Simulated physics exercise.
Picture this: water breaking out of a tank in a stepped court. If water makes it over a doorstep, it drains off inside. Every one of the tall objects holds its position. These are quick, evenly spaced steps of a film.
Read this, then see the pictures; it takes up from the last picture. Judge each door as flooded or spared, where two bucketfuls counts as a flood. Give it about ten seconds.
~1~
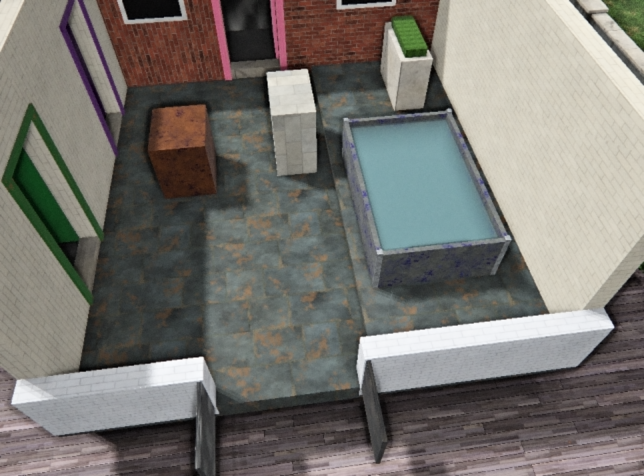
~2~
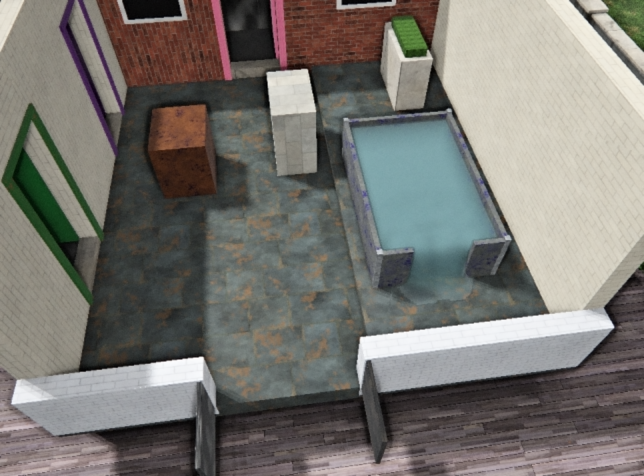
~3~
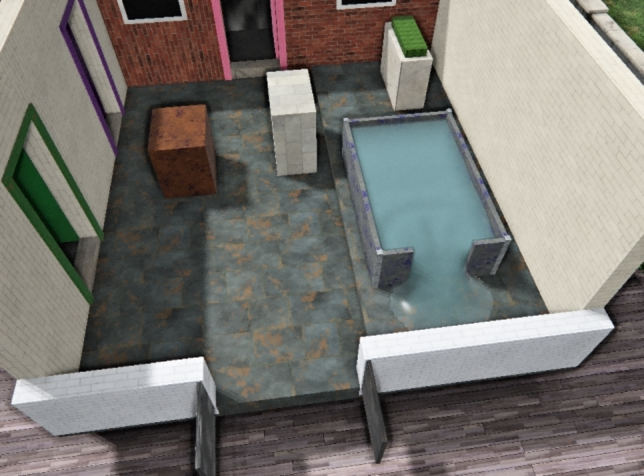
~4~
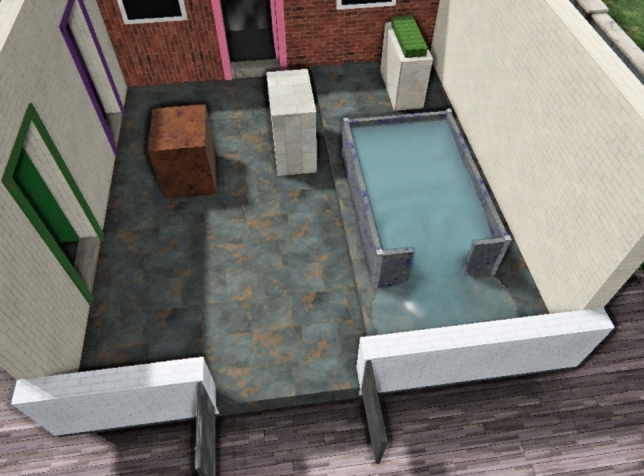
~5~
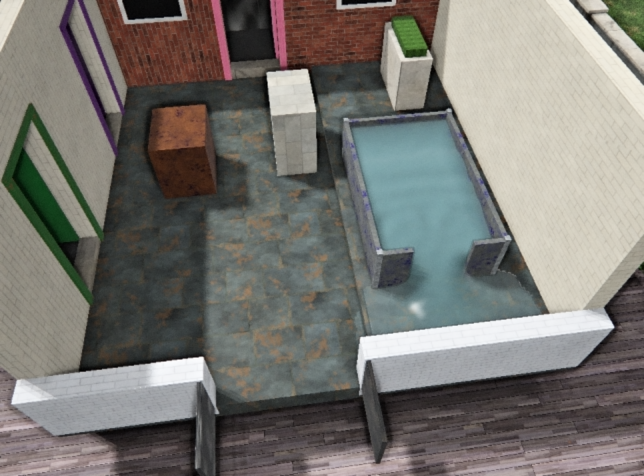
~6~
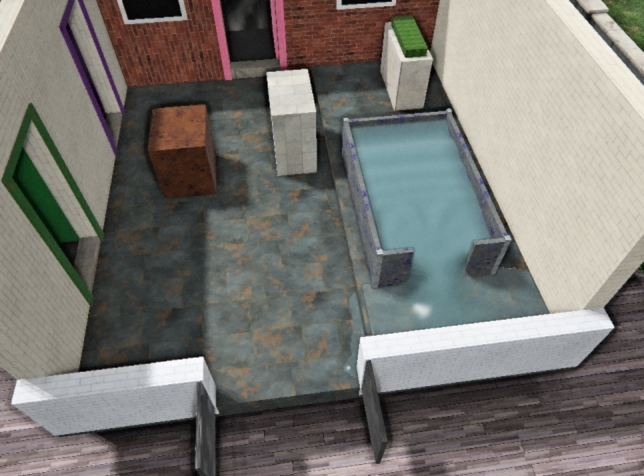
The pink door is spared, the purple door is spared, the green door is spared.
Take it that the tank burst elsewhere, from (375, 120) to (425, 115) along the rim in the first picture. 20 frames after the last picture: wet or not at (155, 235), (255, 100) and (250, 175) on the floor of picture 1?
So that's left bare for the first, waterlogged for the second and left bare for the third.
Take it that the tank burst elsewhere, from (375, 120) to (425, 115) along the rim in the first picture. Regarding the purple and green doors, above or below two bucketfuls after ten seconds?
Door by door, the purple door exceeds it and the green door doesn't reach it.
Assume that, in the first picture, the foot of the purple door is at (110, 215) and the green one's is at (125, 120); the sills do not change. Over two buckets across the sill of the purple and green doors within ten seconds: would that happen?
I'd expect the purple door remains short of it, and the green door remains short of it too.
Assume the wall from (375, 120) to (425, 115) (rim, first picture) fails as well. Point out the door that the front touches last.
I'd go with the one in green.
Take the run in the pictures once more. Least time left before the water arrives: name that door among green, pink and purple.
I'd go with the door marked green.
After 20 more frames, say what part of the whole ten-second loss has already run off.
Approximately 40 %.
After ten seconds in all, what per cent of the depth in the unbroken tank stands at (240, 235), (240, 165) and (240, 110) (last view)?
The depth comes out near 6, 6 and 12 per cent.
A moment on, water covers 15 % of the floor; the pink door not reached, the purple door not reached, the green door not reached.
Next, water covers 30 % of the floor; the pink door not reached, the purple door not reached, the green door not reached.
Then, water covers 50 % of the floor; the pink door not reached, the purple door not reached, the green door wet at the sill, nothing in.
Later, water covers 80 % of the floor; the pink door wet at the sill, nothing in, the purple door wet at the sill, nothing in, the green door wet at the sill, nothing in.
In the end, water covers 95 % of the floor; the pink door wet at the sill, nothing in, the purple door under two buckets in, the green door wet at the sill, nothing in.
